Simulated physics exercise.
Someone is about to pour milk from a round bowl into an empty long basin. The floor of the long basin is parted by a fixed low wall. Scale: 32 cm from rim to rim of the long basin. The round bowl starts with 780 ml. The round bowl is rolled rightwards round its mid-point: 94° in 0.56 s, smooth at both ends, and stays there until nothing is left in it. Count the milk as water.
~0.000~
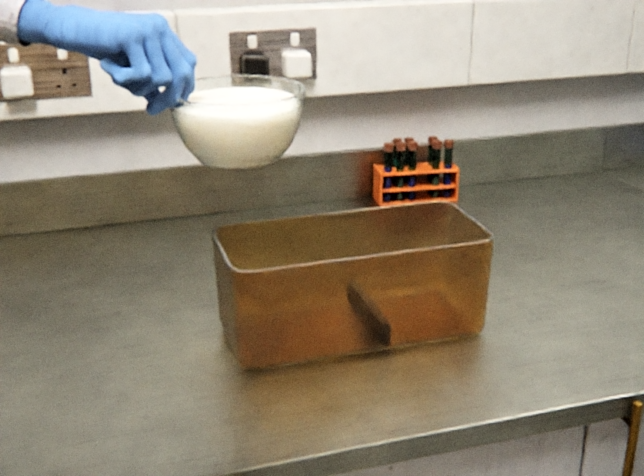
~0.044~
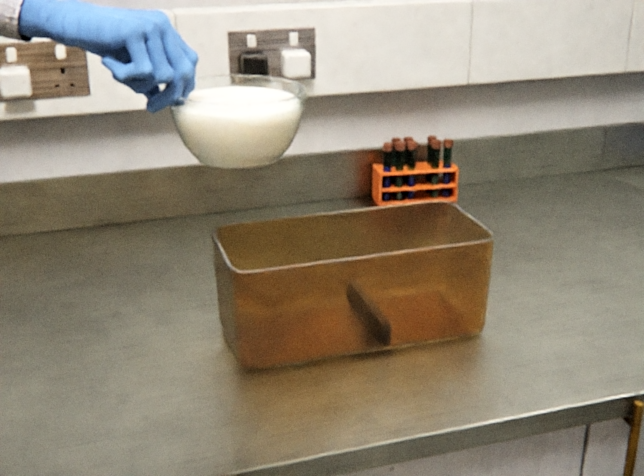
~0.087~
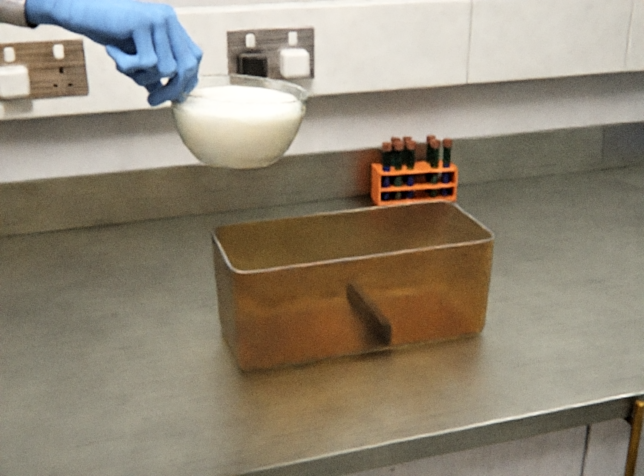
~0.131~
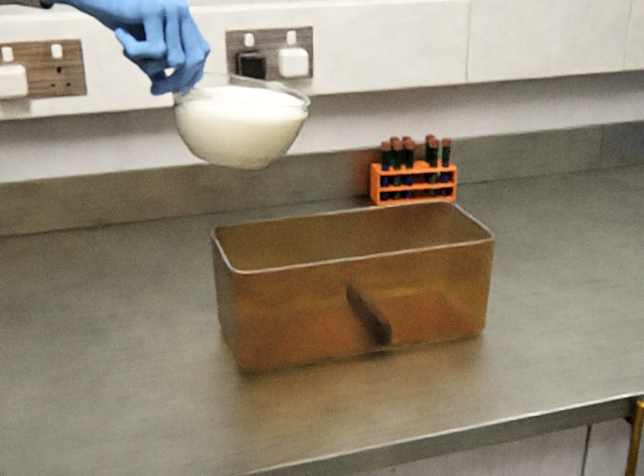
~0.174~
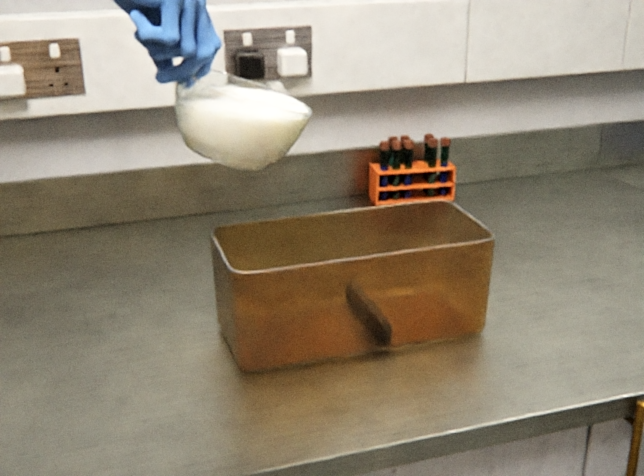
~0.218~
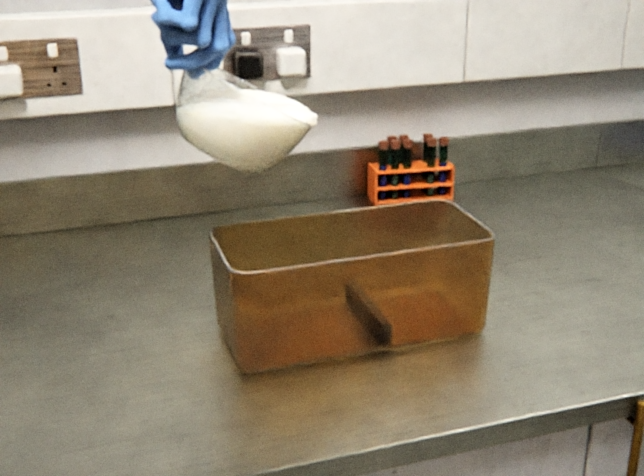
A blue-gloved hand tilts a round glass bowl of white liquid rightwards above a long basin.
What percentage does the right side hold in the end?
The far part has some 32 per cent.
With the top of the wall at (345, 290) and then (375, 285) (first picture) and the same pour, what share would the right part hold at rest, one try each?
First 65, then 15 per cent.
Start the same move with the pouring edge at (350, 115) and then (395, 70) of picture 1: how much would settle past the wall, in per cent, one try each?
In turn about 65 and 65 per cent.
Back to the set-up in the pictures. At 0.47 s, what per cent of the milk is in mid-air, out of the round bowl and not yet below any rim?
Near 46 in a hundred.
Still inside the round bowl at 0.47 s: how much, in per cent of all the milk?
Some 26 per cent.
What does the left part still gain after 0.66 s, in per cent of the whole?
Near 10 in a hundred.
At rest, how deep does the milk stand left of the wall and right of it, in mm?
Left about 22 mm, right about 14 mm.
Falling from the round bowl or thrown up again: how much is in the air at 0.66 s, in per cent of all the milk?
Some 8 per cent.
By 0.47 s the tilt is 88° and 27 per cent is still to pour, 17 is left of the wall and 9 right of it.
By 0.66 s the tilt is 94° and 4 per cent is still to pour, 56 is left of the wall and 31 right of it.
By 0.85 s the tilt is 94° and 0 per cent is still to pour, 66 is left of the wall and 31 right of it.
By 1.06 s the tilt is 94° and 0 per cent is still to pour, 68 is left of the wall and 31 right of it.
At rest 67 per cent lies left of the wall, 32 right of it and 2 outside.
